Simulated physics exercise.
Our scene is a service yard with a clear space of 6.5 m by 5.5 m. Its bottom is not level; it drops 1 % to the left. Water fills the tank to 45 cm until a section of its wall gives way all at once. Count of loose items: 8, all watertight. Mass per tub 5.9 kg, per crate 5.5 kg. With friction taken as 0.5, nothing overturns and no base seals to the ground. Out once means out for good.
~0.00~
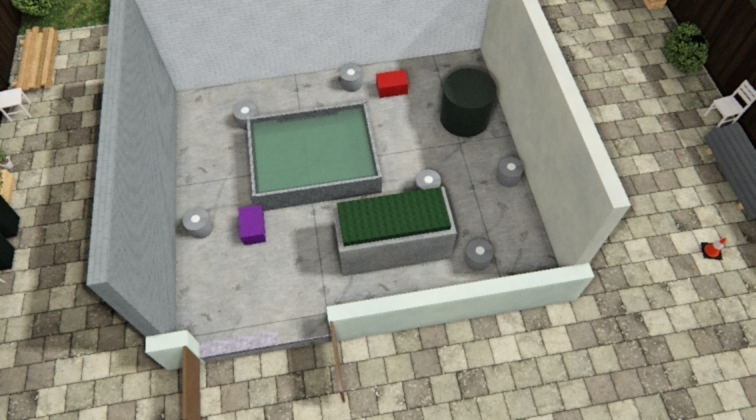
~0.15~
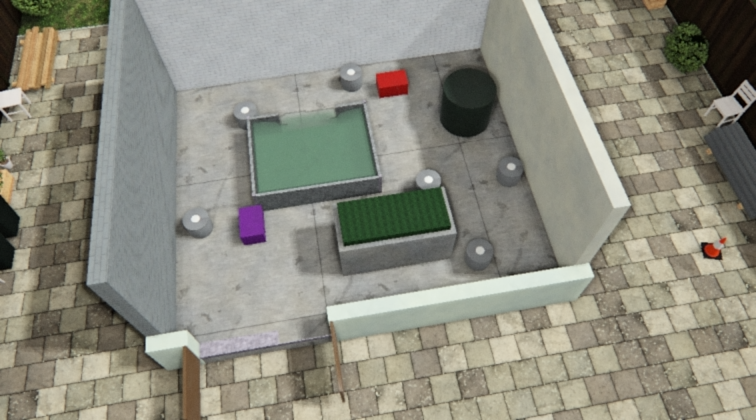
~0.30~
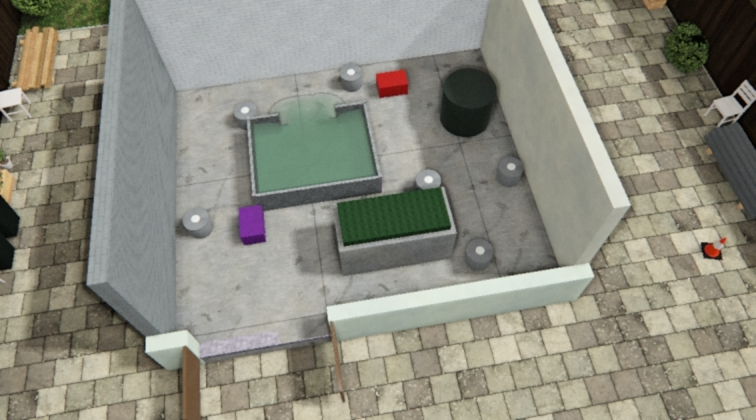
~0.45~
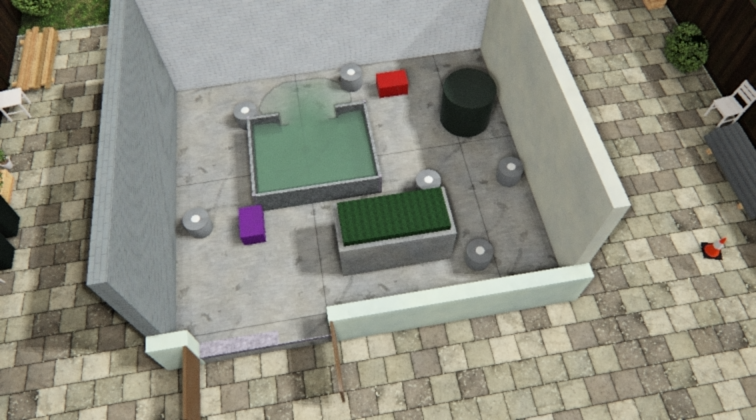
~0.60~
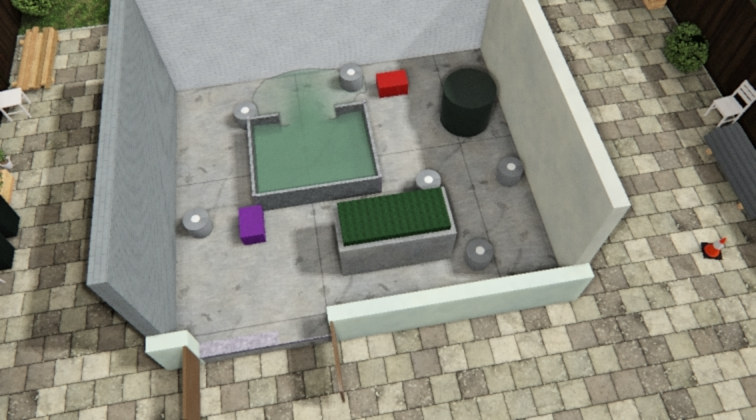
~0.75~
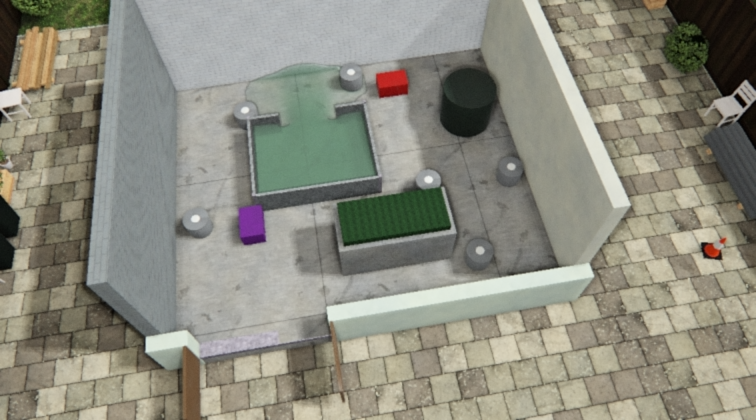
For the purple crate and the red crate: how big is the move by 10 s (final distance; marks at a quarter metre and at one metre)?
As for distance, the purple crate is shoved slightly and the red crate ends up well away.
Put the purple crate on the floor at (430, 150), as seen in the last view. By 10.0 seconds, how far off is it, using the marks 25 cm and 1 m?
What happens is that it drifts a modest way.
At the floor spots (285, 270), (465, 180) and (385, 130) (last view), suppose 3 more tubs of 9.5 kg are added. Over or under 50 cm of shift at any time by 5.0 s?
First inside the limit, then inside the limit, then inside the limit.
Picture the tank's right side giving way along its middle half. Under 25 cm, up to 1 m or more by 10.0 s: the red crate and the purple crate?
Here's how it goes: The red crate winds up well off, and the purple crate scarcely moves.
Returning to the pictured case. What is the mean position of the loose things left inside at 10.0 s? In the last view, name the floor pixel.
I'd say about (388, 201) in the last view.
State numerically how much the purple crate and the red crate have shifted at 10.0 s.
About 50 and 300 centimetres.
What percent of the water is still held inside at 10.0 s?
Around 86 % of the water.
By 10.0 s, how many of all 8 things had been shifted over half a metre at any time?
Answer: 4.
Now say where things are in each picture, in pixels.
In the first frame, the purple crate at (251, 221), on the bottom; the red crate at (392, 79), on the bottom; water covers 3.6 m2; 0 of 8 have shifted.
In the second frame, the purple crate at (251, 221) rests on the ground; the red crate at (392, 79), on the bottom; 4.1 m2 under water; 0 of 8 have shifted.
In the third frame, the purple crate at (251, 221) rests on the ground; the red crate at (392, 79), on the bottom; water covers 4.8 m2; 0 of 8 have shifted.
In the fourth frame, the purple crate at (251, 221) rests on the ground; the red crate at (392, 79), on the bottom; water covers 5.6 m2; 0 of 8 have shifted.
In the fifth frame, the purple crate at (251, 221), on the bottom; the red crate at (392, 79) rests on the ground; water covers 6.2 m2; 0 of 8 have shifted.
In the sixth frame, the purple crate at (251, 221), on the bottom; the red crate at (392, 79), on the bottom; 6.4 m2 under water; 0 of 8 have shifted.
After 2.0 s the purple crate is near (251, 221), 0.0 m from its start, aground; the red crate is near (405, 85), 0.3 m from its start, aground; 0 of 8 are out; 0 afloat.
After 4.5 s the purple crate is near (261, 223), 0.2 m from its start, aground; the red crate is near (421, 138), 1.6 m from its start, aground; 0 of 8 are out; 0 afloat.
After 7.0 s the purple crate is near (277, 226), 0.5 m from its start, aground; the red crate is near (397, 161), 2.0 m from its start, afloat; 1 of 8 are out; 1 afloat.
After 10.0 s the purple crate is near (276, 227), 0.5 m from its start, afloat; the red crate is near (379, 197), 2.8 m from its start, aground; 1 of 8 are out; 3 afloat.
